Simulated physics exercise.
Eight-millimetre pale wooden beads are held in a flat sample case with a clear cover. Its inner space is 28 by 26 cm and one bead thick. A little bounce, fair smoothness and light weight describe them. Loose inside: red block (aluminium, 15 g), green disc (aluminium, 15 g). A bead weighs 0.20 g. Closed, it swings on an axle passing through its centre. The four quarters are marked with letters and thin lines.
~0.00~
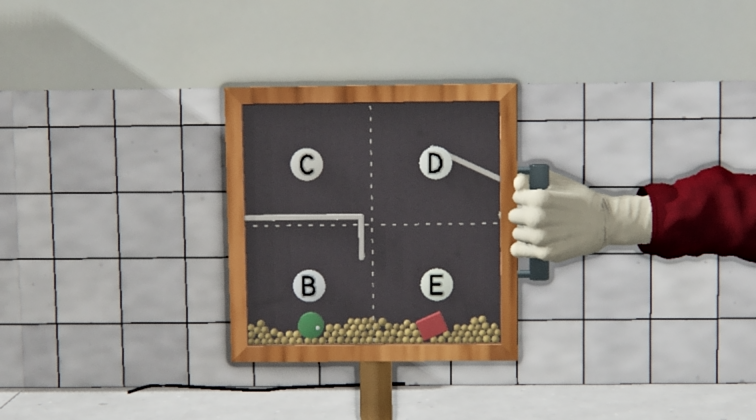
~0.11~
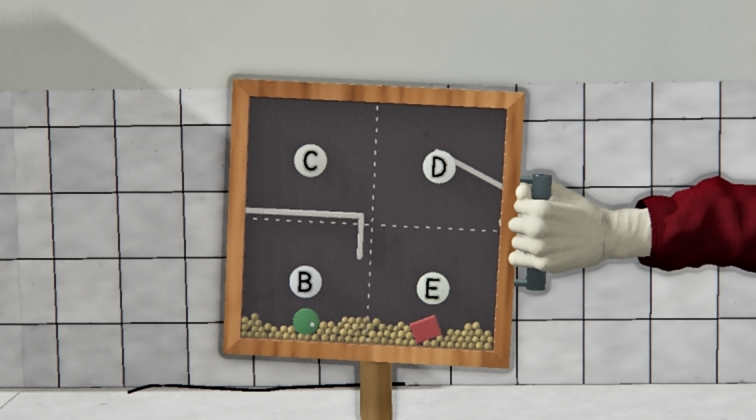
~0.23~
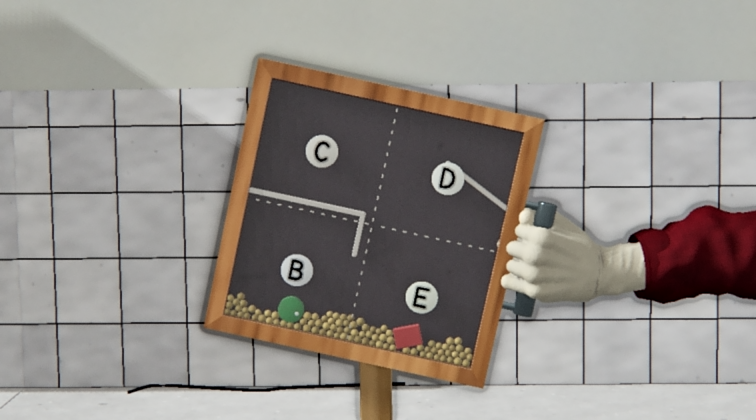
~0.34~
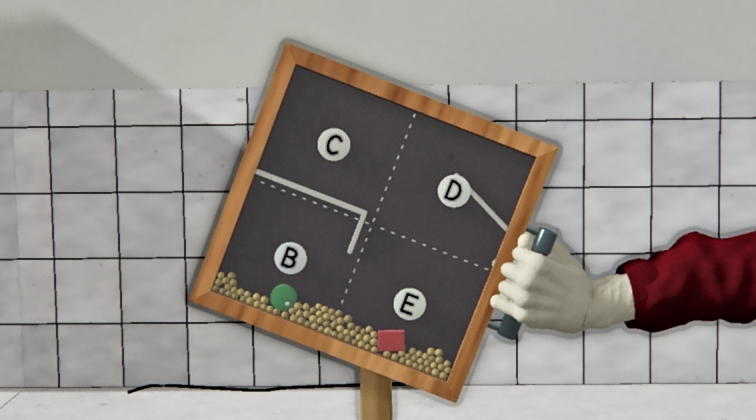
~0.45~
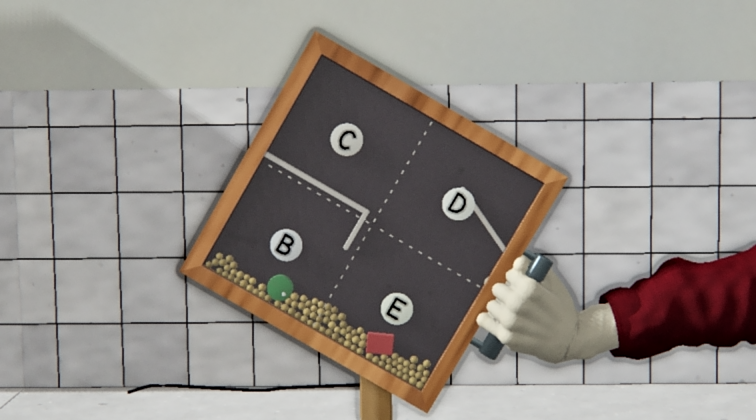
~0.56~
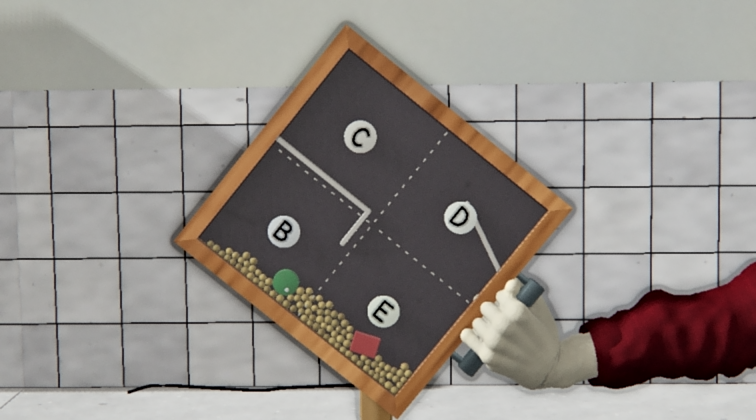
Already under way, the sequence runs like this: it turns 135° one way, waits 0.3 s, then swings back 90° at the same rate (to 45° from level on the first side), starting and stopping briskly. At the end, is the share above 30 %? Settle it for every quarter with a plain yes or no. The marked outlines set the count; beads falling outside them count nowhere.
Quarter B - no; quarter C - no; quarter D - no; quarter E - yes.
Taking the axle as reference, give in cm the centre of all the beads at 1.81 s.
About 8 cm left and 8 cm below.
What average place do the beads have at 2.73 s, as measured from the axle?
Offset: Approx. 2 cm right, 11 cm below.
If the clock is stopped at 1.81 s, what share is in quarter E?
45 percent.
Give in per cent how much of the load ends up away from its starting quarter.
Close to 55 % end up somewhere else.
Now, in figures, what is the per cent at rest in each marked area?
Quarter B: 0; quarter C: 0; quarter D: 20; quarter E: 80.
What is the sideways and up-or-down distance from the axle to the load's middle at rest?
The middle sits around 4 cm right of it and 12 cm below it.
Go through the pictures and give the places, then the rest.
Level; about 90 beads; load centre (377, 334); top bead (483, 320); red block (432, 326) tilted 24°; green disc (311, 325); B (309, 286), C (307, 164), D (436, 163), E (437, 285), in the first picture.
Turned 4° clockwise; load centre (370, 334); top bead (255, 317), in the second picture.
Turned 13° clockwise; load centre (352, 332); top bead (241, 297); wall ends (355, 254), (448, 164), in the third picture.
Turned 22° clockwise; load centre (337, 328); top bead (221, 276); red block (391, 341); green disc (284, 297), in the fourth picture.
Turned 31° clockwise; load centre (327, 324); top bead (220, 256), in the fifth picture.
Turned 40° clockwise; load centre (320, 320); top bead (211, 244); red block (365, 345) tilted 19°; green disc (286, 282); B (284, 232), C (360, 137), D (461, 218), E (384, 312), in the sixth picture.
After 1.81 s, it stands 135° clockwise; the beads' middle is 8 cm left of and 8 cm below the centre; D 55 %, E 45 %.
After 2.73 s, it stands 90° clockwise; the beads' middle is 2 cm right of and 11 cm below the centre; D 65 %, E 35 %.
After 3.36 s, it stands 45° clockwise; the beads' middle is 4 cm right of and 12 cm below the centre; D 20 %, E 80 %.
Settled by 3.9 s, it stands 45° clockwise; B 0 %, C 0 %, D 20 %, E 80 %.
